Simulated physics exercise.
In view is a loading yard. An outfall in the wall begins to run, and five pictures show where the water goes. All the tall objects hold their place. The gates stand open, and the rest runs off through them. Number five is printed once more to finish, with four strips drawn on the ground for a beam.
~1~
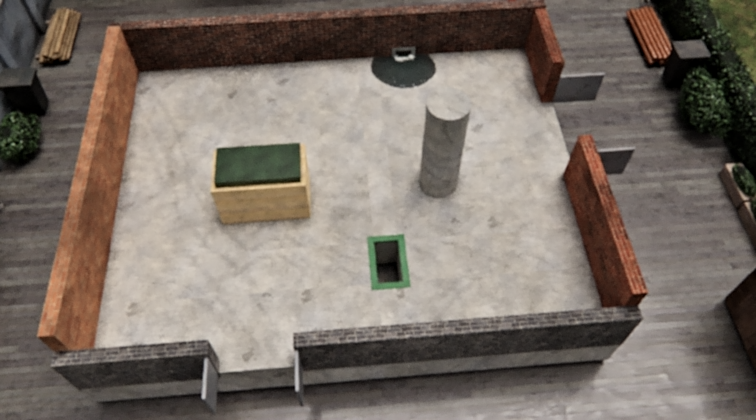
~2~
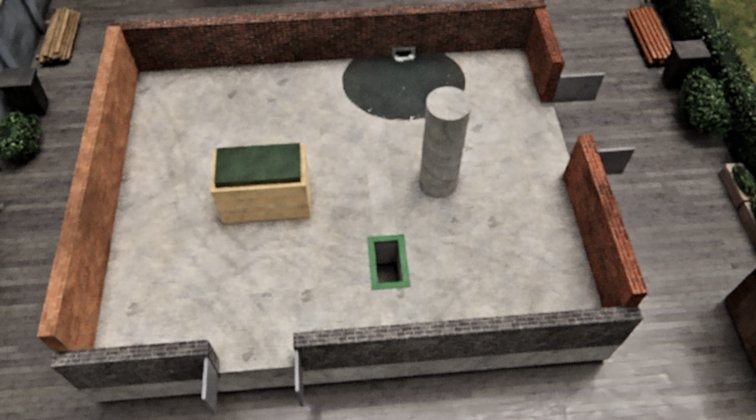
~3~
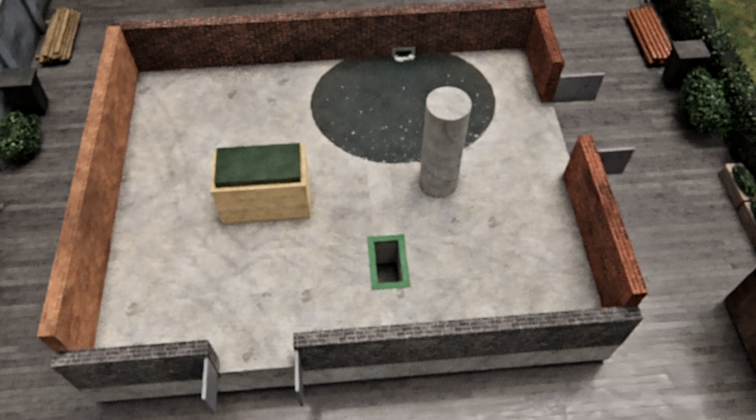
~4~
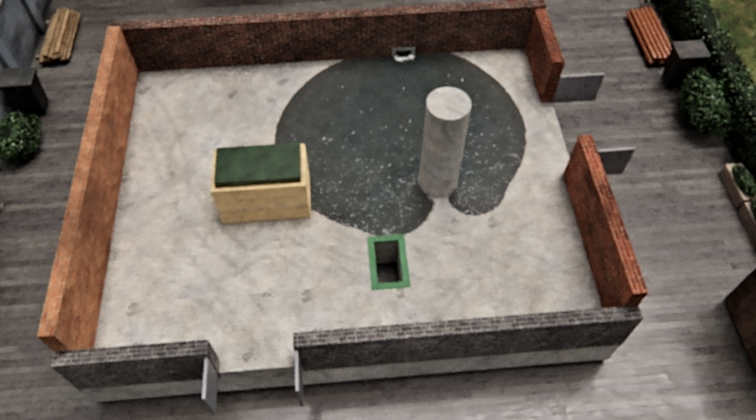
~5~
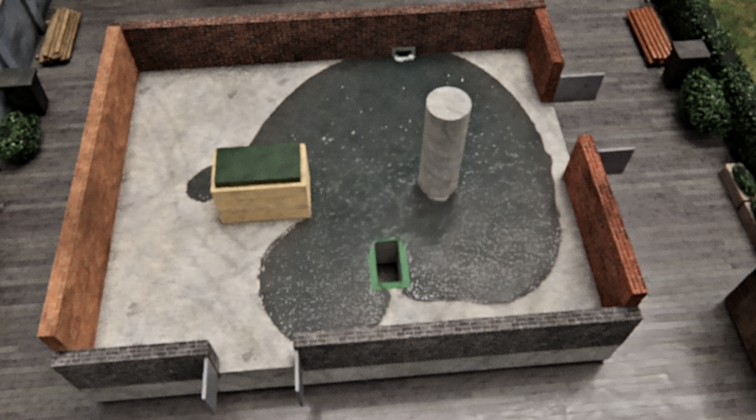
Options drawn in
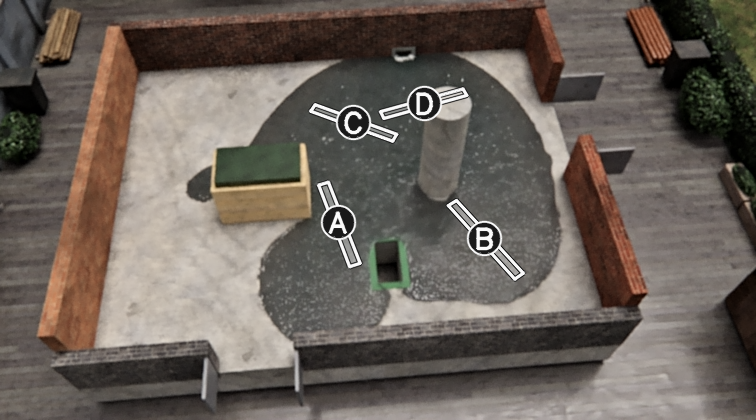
Dark water spreads from the back wall across the yard, around a pillar and green-edged gully.
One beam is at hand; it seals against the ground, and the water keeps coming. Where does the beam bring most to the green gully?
The best place is A.
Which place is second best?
It is B.
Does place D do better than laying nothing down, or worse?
Place D is worse.
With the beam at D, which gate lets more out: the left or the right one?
The left gate.
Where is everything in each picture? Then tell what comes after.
Outfall at (403, 52); green gully at (388, 262); open gate at (259, 356); open gate at (552, 137); water covers 2 % of the ground and shows as far out as (378, 77); green gully still dry.
Water covers 7 % of the ground and shows as far out as (396, 115); green gully still dry.
Water covers 16 % of the ground and shows as far out as (396, 159); green gully still dry.
Water covers 29 % of the ground and shows as far out as (405, 231); green gully still dry.
Water covers 48 % of the ground and shows as far out as (297, 311); green gully taking water.
On the marked copy, A from (323, 183) to (354, 264); B from (452, 203) to (519, 276); C from (312, 108) to (394, 137); D from (382, 115) to (464, 92).
With A, about 43 % of the stream runs into the green gully, about 51 % out by the gates.
With B, about 27 % of the stream runs into the green gully, about 67 % out by the gates.
With C, about 17 % of the stream runs into the green gully, about 77 % out by the gates.
With D, about 14 % of the stream runs into the green gully, about 79 % out by the gates.
